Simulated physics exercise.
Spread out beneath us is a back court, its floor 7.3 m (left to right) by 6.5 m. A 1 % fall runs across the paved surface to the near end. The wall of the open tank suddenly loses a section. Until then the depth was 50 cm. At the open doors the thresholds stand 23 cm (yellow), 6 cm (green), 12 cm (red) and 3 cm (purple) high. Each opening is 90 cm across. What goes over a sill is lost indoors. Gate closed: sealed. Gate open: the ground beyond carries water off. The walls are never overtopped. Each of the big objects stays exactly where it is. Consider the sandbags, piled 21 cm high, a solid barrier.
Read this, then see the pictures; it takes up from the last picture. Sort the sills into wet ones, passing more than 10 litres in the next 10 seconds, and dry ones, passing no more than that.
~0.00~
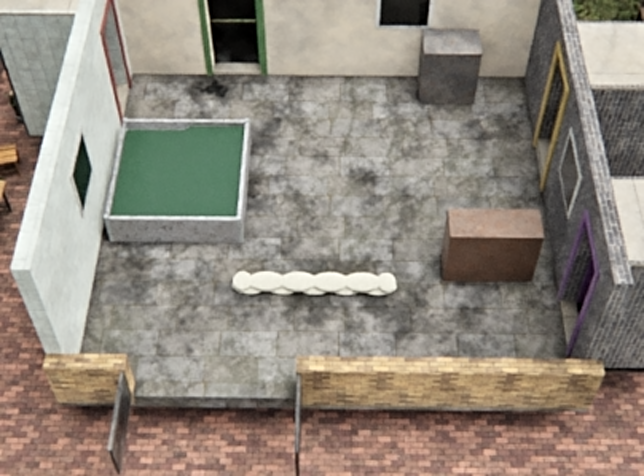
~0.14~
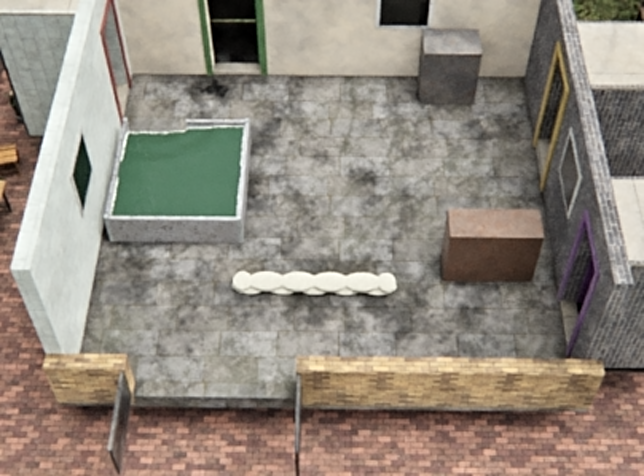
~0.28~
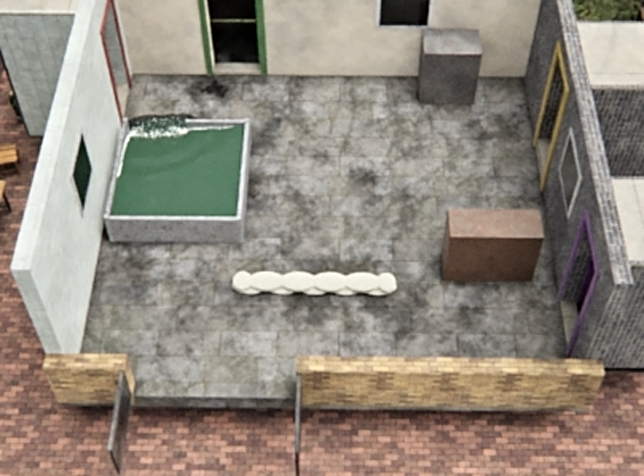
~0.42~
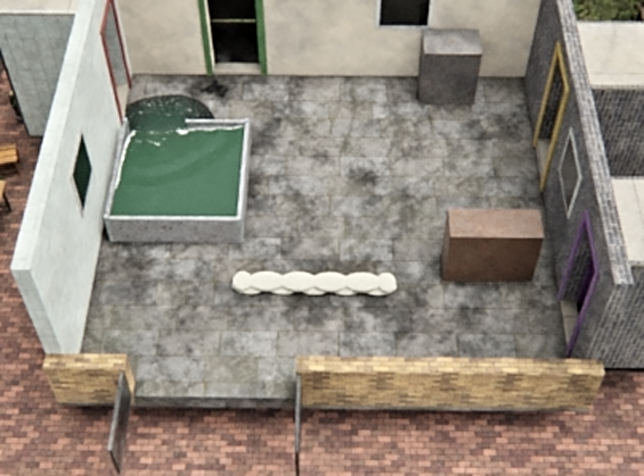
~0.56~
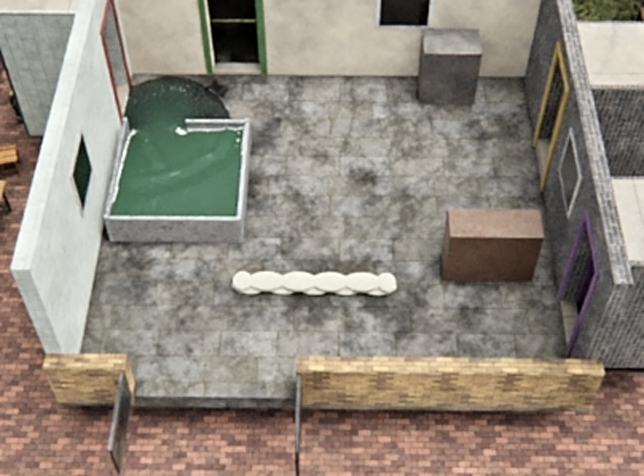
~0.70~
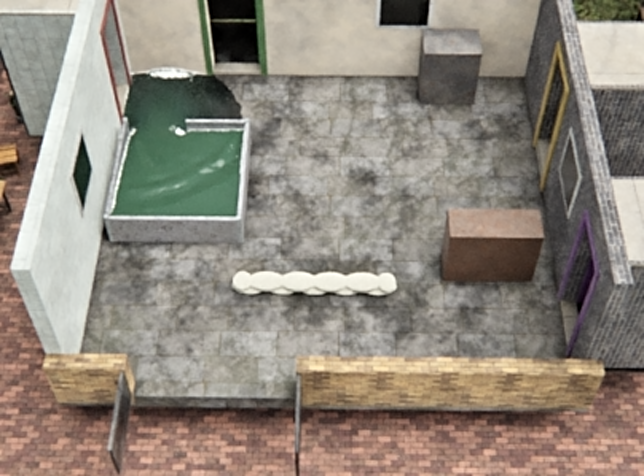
Yellow door: Dry; green door: Wet; red door: Wet; purple door: Dry.
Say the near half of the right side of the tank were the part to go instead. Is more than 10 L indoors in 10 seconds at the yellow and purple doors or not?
Compared with the limit, yellow is lower and purple is higher.
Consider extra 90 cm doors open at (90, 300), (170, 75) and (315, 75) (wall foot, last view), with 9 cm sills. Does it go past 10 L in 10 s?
In sequence the answers are less than that, more than that and less than that.
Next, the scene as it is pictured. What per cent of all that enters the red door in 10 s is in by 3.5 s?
By then it's near 60% of the total.
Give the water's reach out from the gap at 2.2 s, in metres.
I'd say around 3.6 m from the gap.
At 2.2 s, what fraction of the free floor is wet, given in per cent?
Wet share: Near 10 percent.
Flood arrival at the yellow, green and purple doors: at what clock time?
Yellow = 4.5 s, green = 0.9 s, purple = 6.0 s.
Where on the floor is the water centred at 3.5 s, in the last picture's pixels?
Roughly (209, 150).
After 1.4 s water covers 10 % of the floor and is deepest (40 cm) near (133, 75); yellow door not reached, green door 11 cm at the sill, 2 L in, red door 20 cm at the sill, 4 L in, purple door not reached.
After 2.2 s water covers 10 % of the floor and is deepest (38 cm) near (131, 82); yellow door not reached, green door 14 cm at the sill, 15 L in, red door 25 cm at the sill, 47 L in, purple door not reached.
After 3.5 s water covers 30 % of the floor and is deepest (24 cm) near (126, 110); yellow door not reached, green door 11 cm at the sill, 45 L in, red door 23 cm at the sill, 128 L in, purple door not reached.
After 6.0 s water covers 50 % of the floor and is deepest (17 cm) near (126, 110); yellow door 7 cm at the sill, 0 L in, green door 10 cm at the sill, 73 L in, red door 17 cm at the sill, 193 L in, purple door not reached.
After 10.0 s water covers 65 % of the floor and is deepest (10 cm) near (477, 248); yellow door 7 cm at the sill, 0 L in, green door 6 cm at the sill, 83 L in, red door 9 cm at the sill, 205 L in, purple door 3 cm at the sill, 2 L in.
